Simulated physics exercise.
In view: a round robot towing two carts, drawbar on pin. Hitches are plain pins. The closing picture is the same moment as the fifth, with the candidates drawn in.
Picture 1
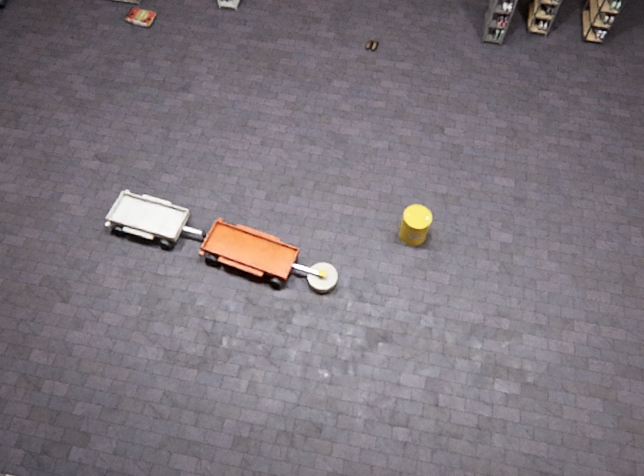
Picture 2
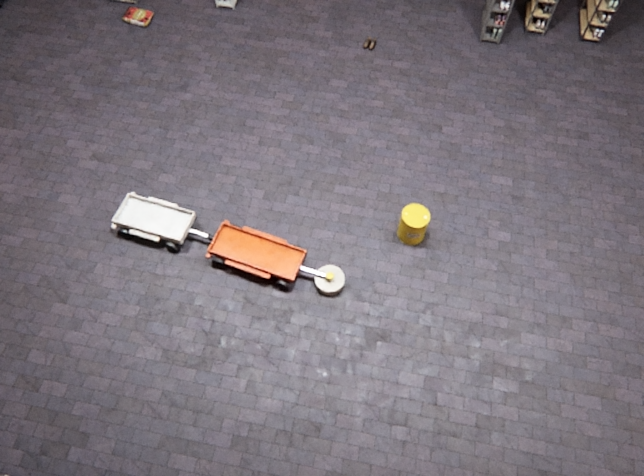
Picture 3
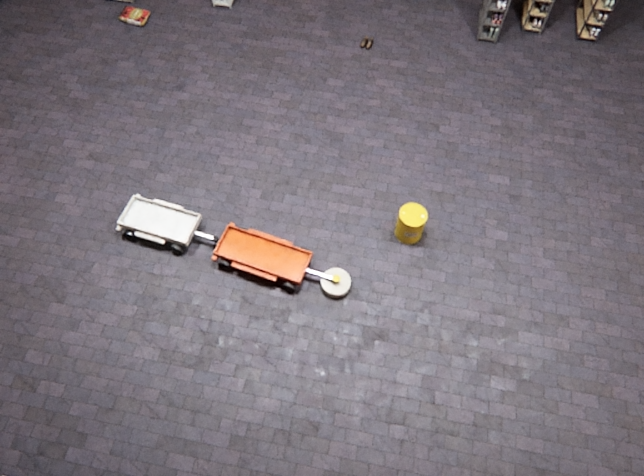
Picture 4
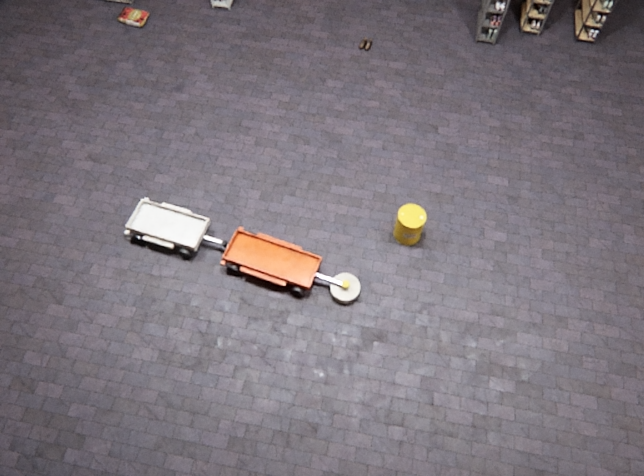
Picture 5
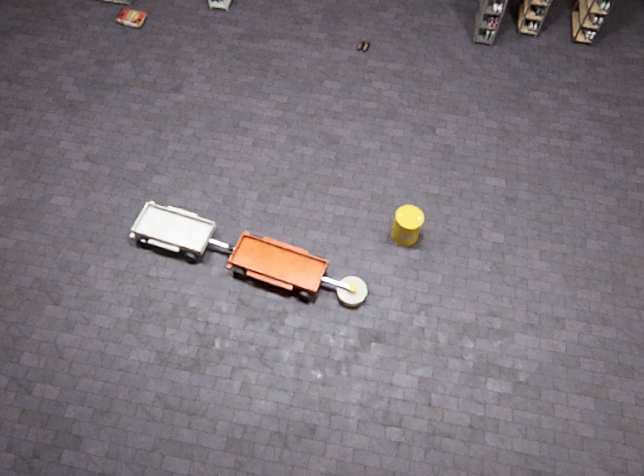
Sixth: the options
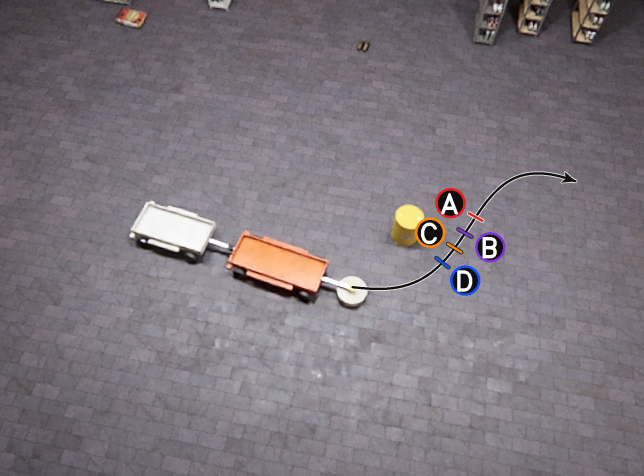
The clip opens on a round robot at the front of two linked carts, orange then white, on a gray brick-patterned floor, with a yellow drum to the right. The robot tows both carts a short way right and slightly down the view, the line staying nearly straight behind it.
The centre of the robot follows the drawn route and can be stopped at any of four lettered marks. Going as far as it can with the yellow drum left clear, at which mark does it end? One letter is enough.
It can go as far as B.
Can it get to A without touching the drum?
For that mark, no.
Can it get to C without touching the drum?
Yes.
On the marked copy, A at (476, 217); B at (465, 233); C at (455, 248); D at (442, 263); the route from (353, 287) via (470, 226) to (576, 181).
With B. Early on, robot (402, 290), last cart (217, 242).
Further on, robot (442, 265), last cart (257, 255).
At the end, robot (463, 237), last cart (291, 264); nothing has been touched.
As for the rest, A is too far, the drum has been hit; C is safe but short; D is safe but short.
